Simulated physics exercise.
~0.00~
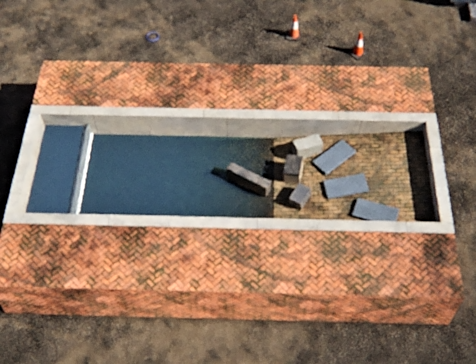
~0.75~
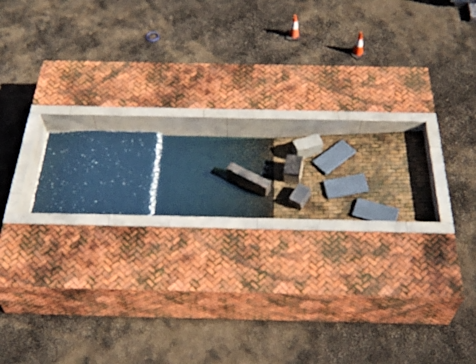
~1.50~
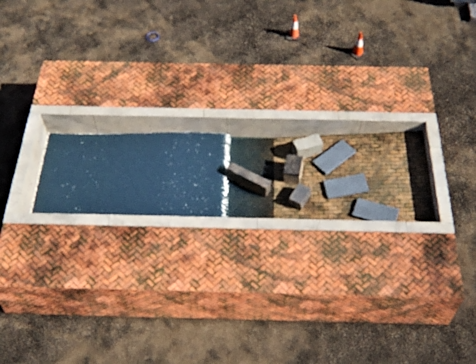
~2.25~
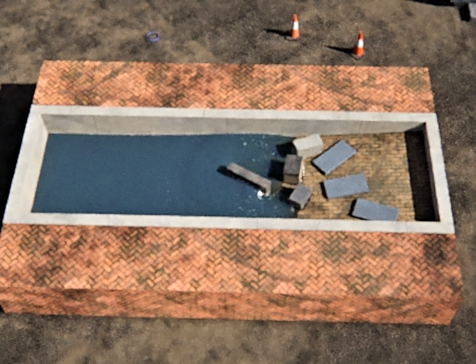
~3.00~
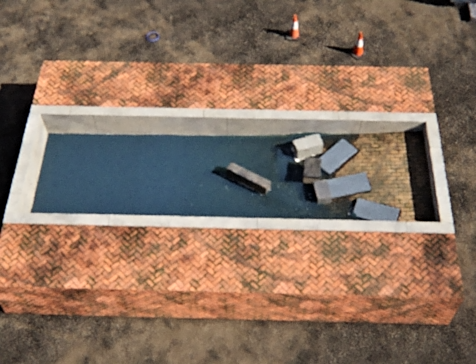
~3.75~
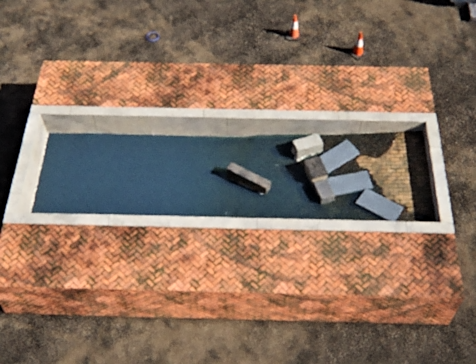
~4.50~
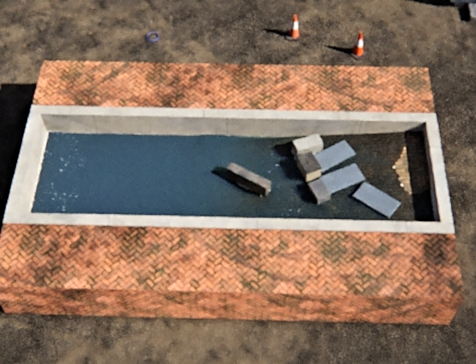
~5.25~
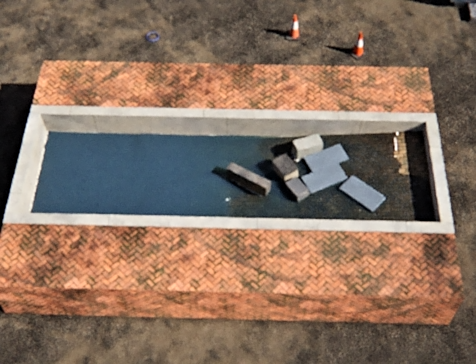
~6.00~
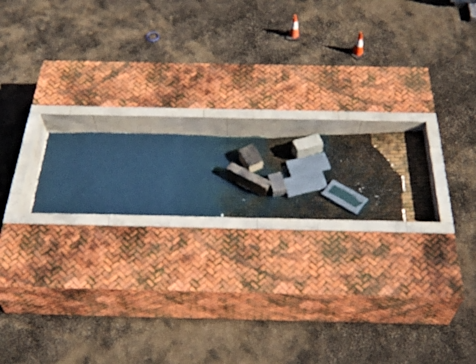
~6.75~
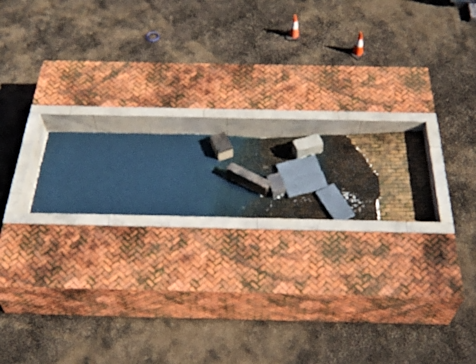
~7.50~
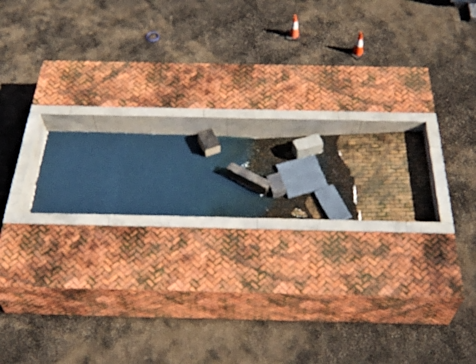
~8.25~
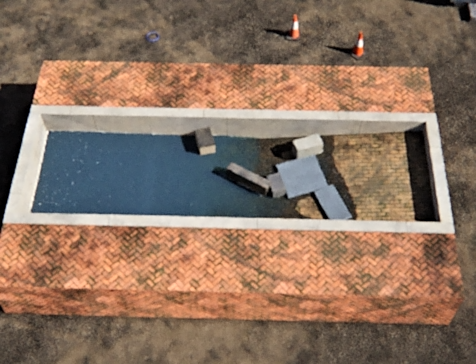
Dark blue water surges right from behind a white barrier in a walled basin, reaching loose gray and pale blocks on a brick slope and nudging some rightward. It then drains back, dragging several blocks left, and leaves most clustered near the waterline, one farther out in the water.
